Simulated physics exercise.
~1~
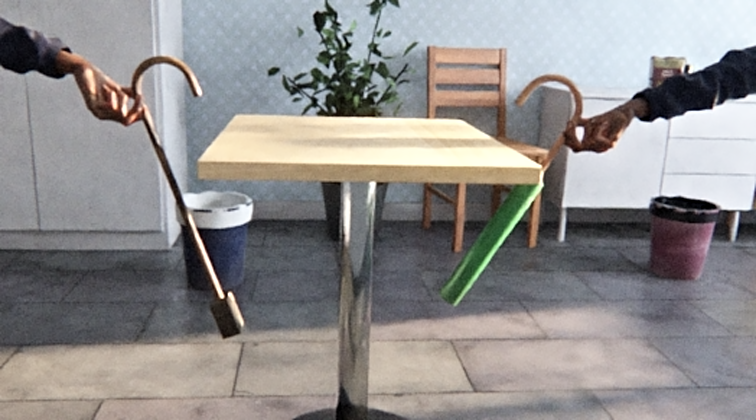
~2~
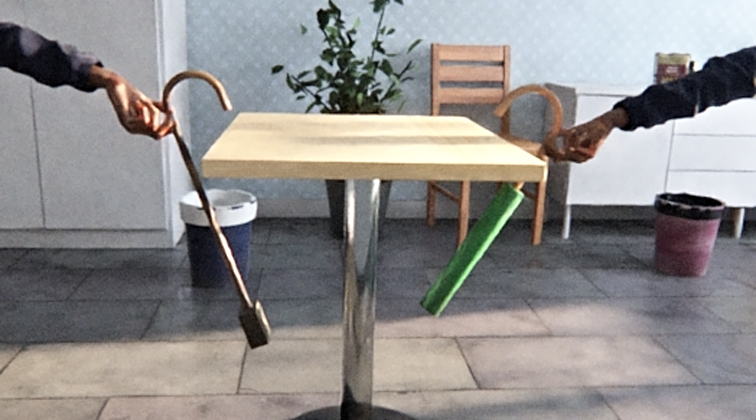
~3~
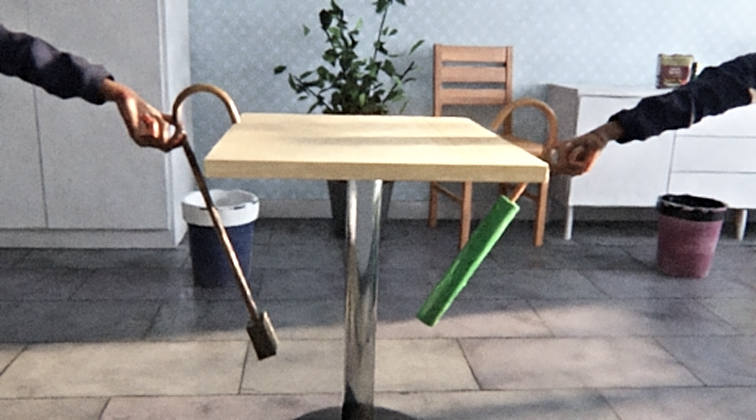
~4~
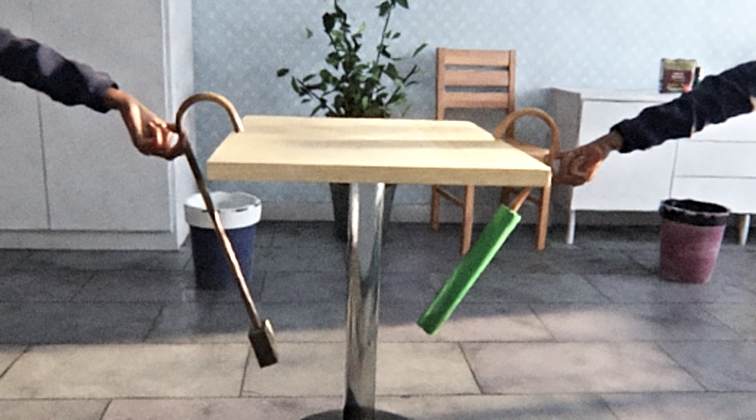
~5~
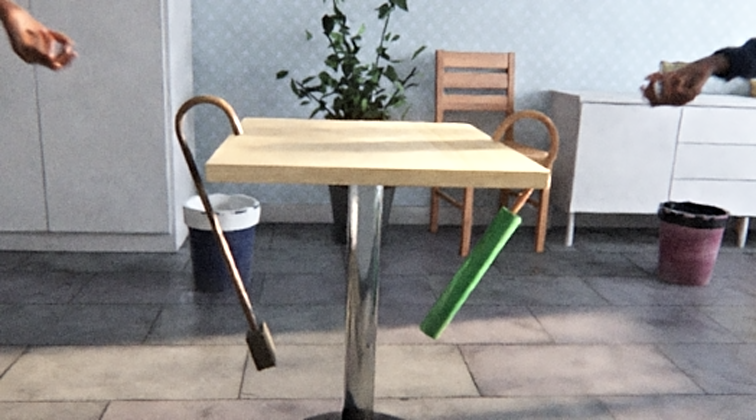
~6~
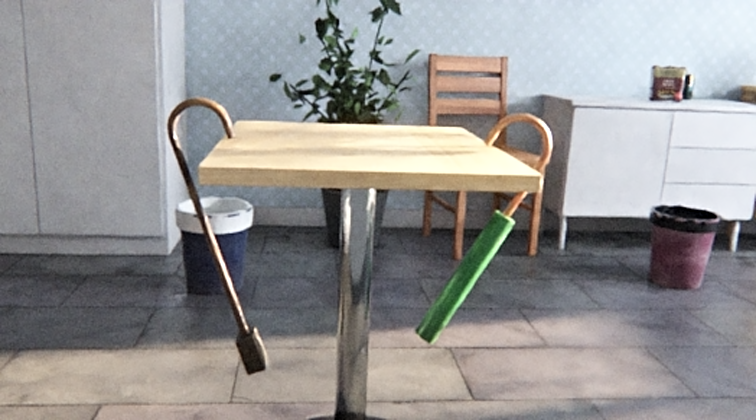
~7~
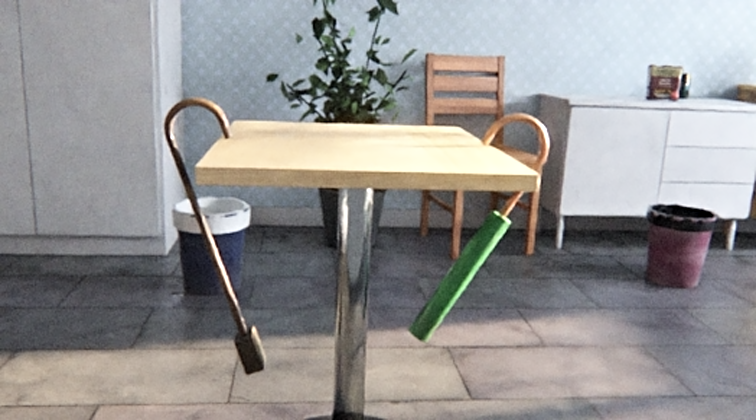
In a room with a grey tiled floor and pale blue patterned wall, a slightly swaying view faces a light wooden table on a shiny metal post, with a plant, a chair and a white cabinet behind. At the left, a hand holds a dark brush-like object with a curved handle, while another at the right holds a green umbrella with a curved wooden handle. The hands lower both and bring them inward until the hooks rest over the table's edges. Then the hands let go and draw back out of view. Both things stay hanging from the table, tilted and nearly still.
